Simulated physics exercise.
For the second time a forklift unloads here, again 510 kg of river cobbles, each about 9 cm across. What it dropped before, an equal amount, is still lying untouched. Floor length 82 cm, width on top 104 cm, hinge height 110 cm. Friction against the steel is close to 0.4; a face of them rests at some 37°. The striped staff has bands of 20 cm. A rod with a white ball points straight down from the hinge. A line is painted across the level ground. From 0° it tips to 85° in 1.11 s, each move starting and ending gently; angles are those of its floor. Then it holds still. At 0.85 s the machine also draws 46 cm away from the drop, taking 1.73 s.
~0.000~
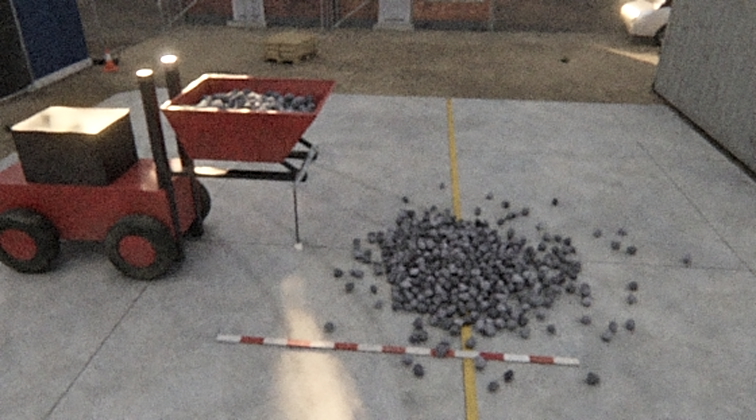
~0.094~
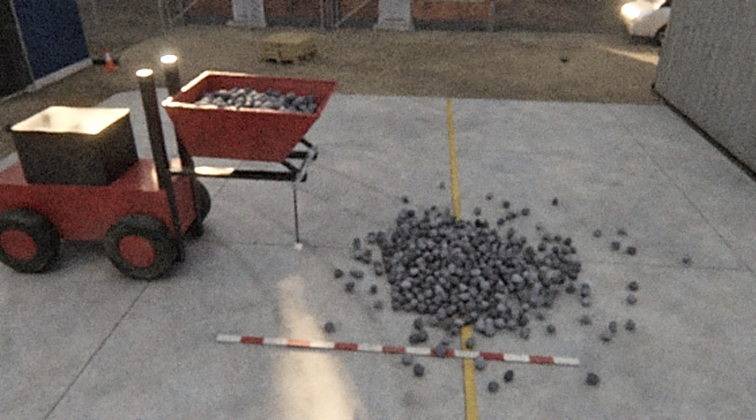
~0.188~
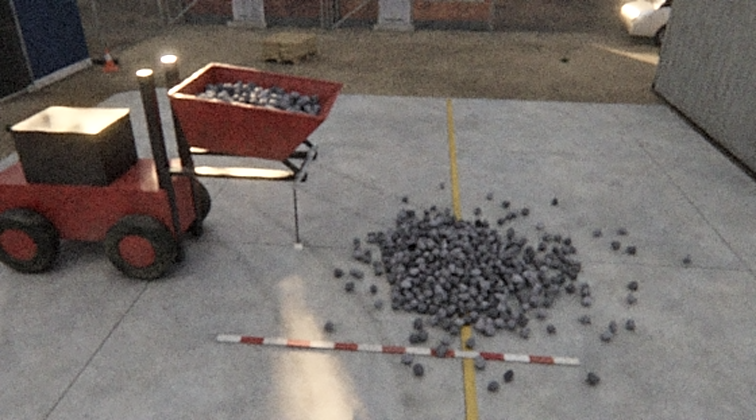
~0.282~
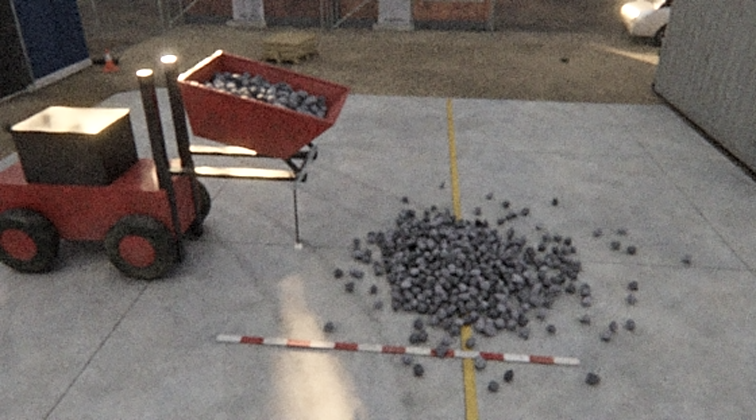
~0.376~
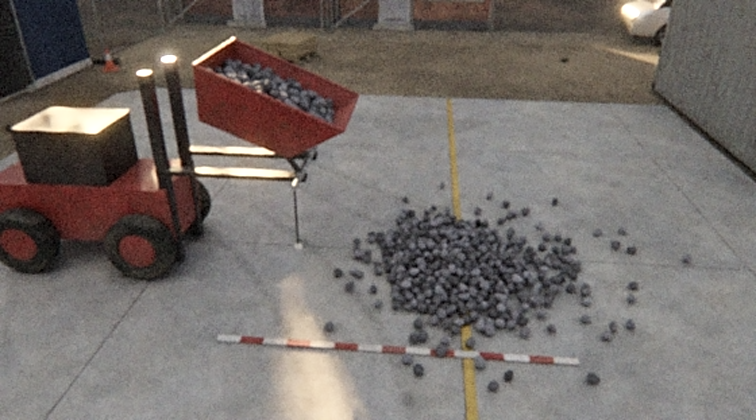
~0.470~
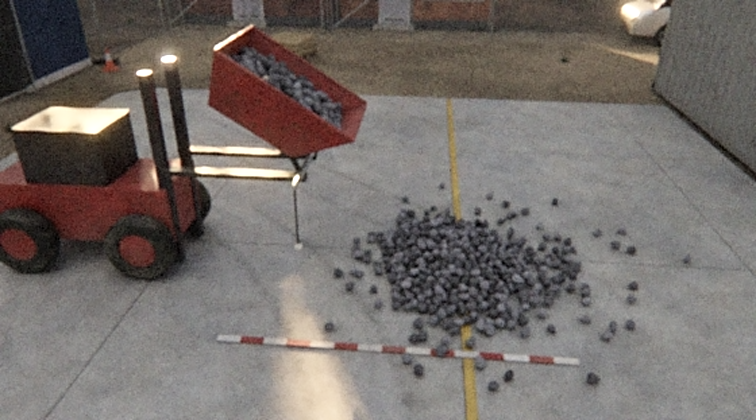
A red forklift stood beside a loose heap of gray stones on pale pavement, and its raised red skip, full of similar stones, tilted steadily steeper, its right end dipping toward the heap's side.
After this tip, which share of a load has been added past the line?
Roughly 39 per cent of a load more.
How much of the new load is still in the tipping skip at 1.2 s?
Roughly 50 per cent is still inside.
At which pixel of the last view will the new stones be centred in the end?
Near (435, 256).
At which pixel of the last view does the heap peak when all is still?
Near (442, 242).
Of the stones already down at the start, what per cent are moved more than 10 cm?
Roughly 40 per cent of them.
After 0.8 s the floor is at 72°; in per cent of one load, 100 in the tipping skip, 57 short of the line, 43 past the line; the foremost stones are at (631, 263).
After 1.2 s the floor is at 85°; in per cent of one load, 48 in the tipping skip, 108 short of the line, 43 past the line; the foremost stones are at (631, 263).
After 3.0 s the floor is at 85°; in per cent of one load, 0 in the tipping skip, 118 short of the line, 82 past the line; the foremost stones are at (639, 269).
After 5.7 s the floor is at 85°; in per cent of one load, 0 in the tipping skip, 118 short of the line, 82 past the line; the foremost stones are at (639, 269). Net gain past the line, 39.
